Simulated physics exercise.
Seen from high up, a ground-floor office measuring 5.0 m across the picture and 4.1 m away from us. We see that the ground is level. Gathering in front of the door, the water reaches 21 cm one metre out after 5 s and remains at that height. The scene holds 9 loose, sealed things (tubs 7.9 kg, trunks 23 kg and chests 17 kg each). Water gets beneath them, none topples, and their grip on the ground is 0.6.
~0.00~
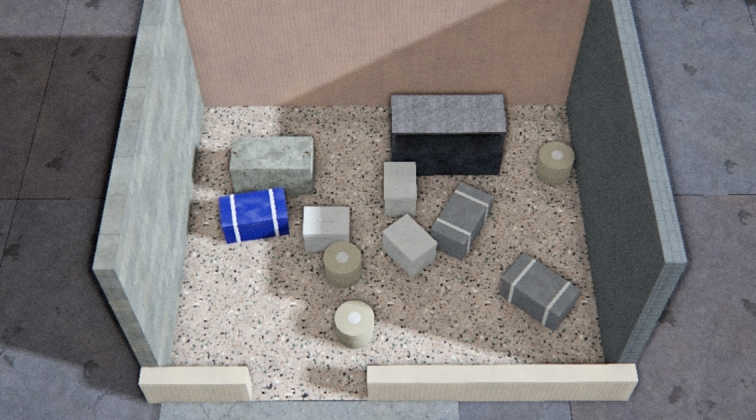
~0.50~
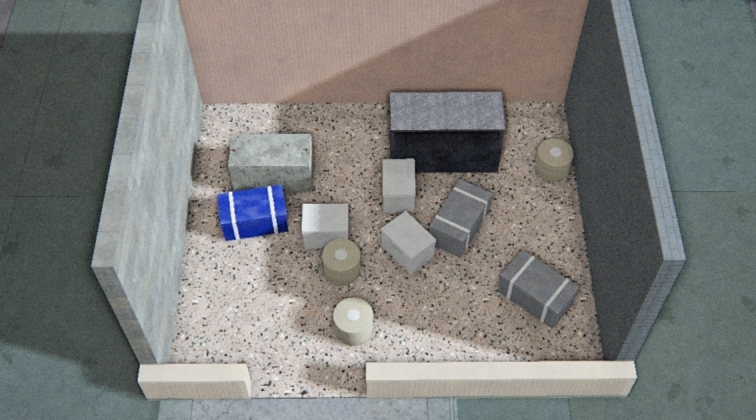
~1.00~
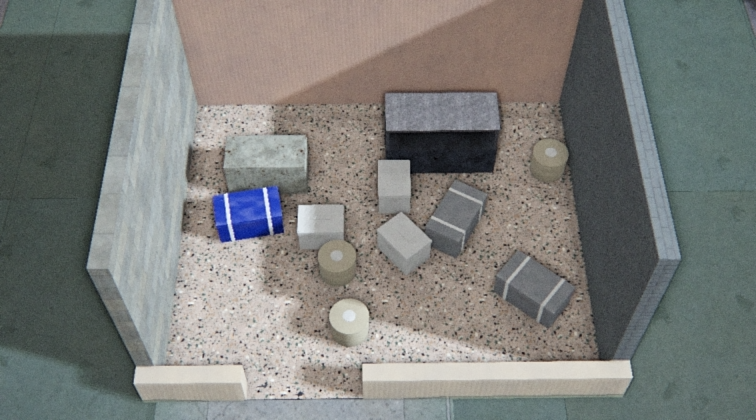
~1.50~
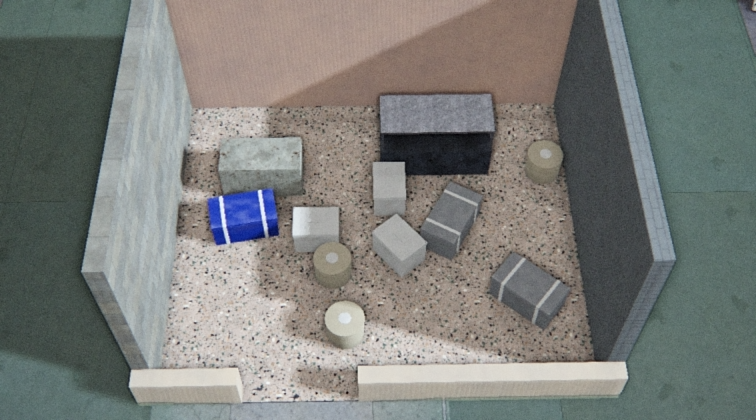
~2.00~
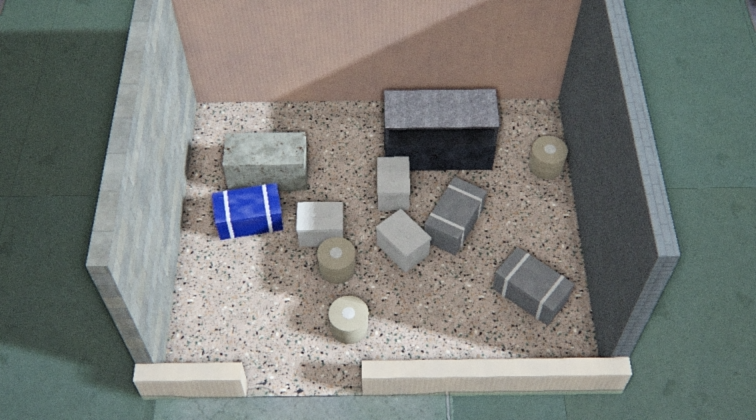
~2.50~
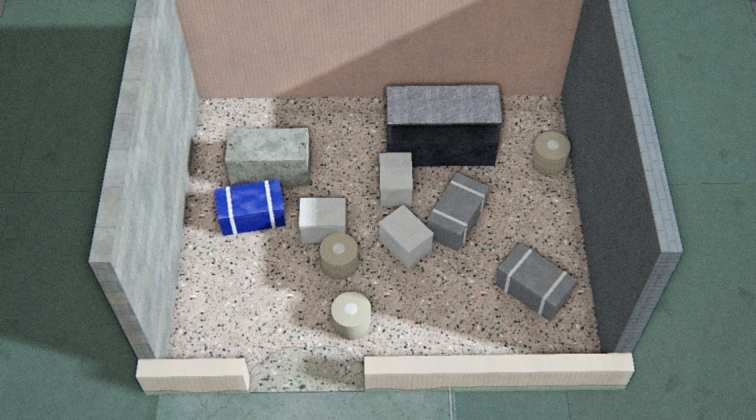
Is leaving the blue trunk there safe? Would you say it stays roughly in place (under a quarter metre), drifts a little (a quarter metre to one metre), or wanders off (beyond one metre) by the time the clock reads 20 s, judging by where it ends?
I would say it wanders off.
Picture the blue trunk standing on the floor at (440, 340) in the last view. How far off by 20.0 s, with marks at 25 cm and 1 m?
I'd say it goes a long distance.
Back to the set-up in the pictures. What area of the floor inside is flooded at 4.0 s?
3.0 m2.
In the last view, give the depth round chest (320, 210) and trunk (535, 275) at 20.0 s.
I'd put it at 16 cm and 17 cm respectively.
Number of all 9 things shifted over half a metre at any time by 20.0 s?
I count 9.
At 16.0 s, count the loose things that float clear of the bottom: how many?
9 at that moment.
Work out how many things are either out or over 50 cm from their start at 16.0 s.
The count is 8.
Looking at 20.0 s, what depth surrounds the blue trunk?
Somewhere close to 21 cm.
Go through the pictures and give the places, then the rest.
The blue trunk at (253, 207), on the bottom; 0.0 m2 under water; 0 of 9 have shifted, in the first frame.
The blue trunk at (252, 204), on the bottom; 0.0 m2 under water; 0 of 9 have shifted, in the second frame.
The blue trunk at (247, 206) rests on the ground; 0.0 m2 under water; 0 of 9 have shifted, in the third frame.
The blue trunk at (242, 208), on the bottom; 0.0 m2 under water; 0 of 9 have shifted, in the fourth frame.
The blue trunk at (246, 203) rests on the ground; water covers 0.0 m2; 0 of 9 have shifted, in the fifth frame.
The blue trunk at (249, 199) rests on the ground; 0.3 m2 under water; 0 of 9 have shifted, in the sixth frame.
After 4.0 s the blue trunk is near (249, 199), 0.0 m from its start, aground; 0 afloat.
After 9.0 s the blue trunk is near (207, 151), 0.9 m from its start, aground; 3 afloat.
After 16.0 s the blue trunk is near (279, 106), 1.4 m from its start, afloat; 9 afloat.
After 20.0 s the blue trunk is near (226, 107), 1.4 m from its start, afloat; 9 afloat.
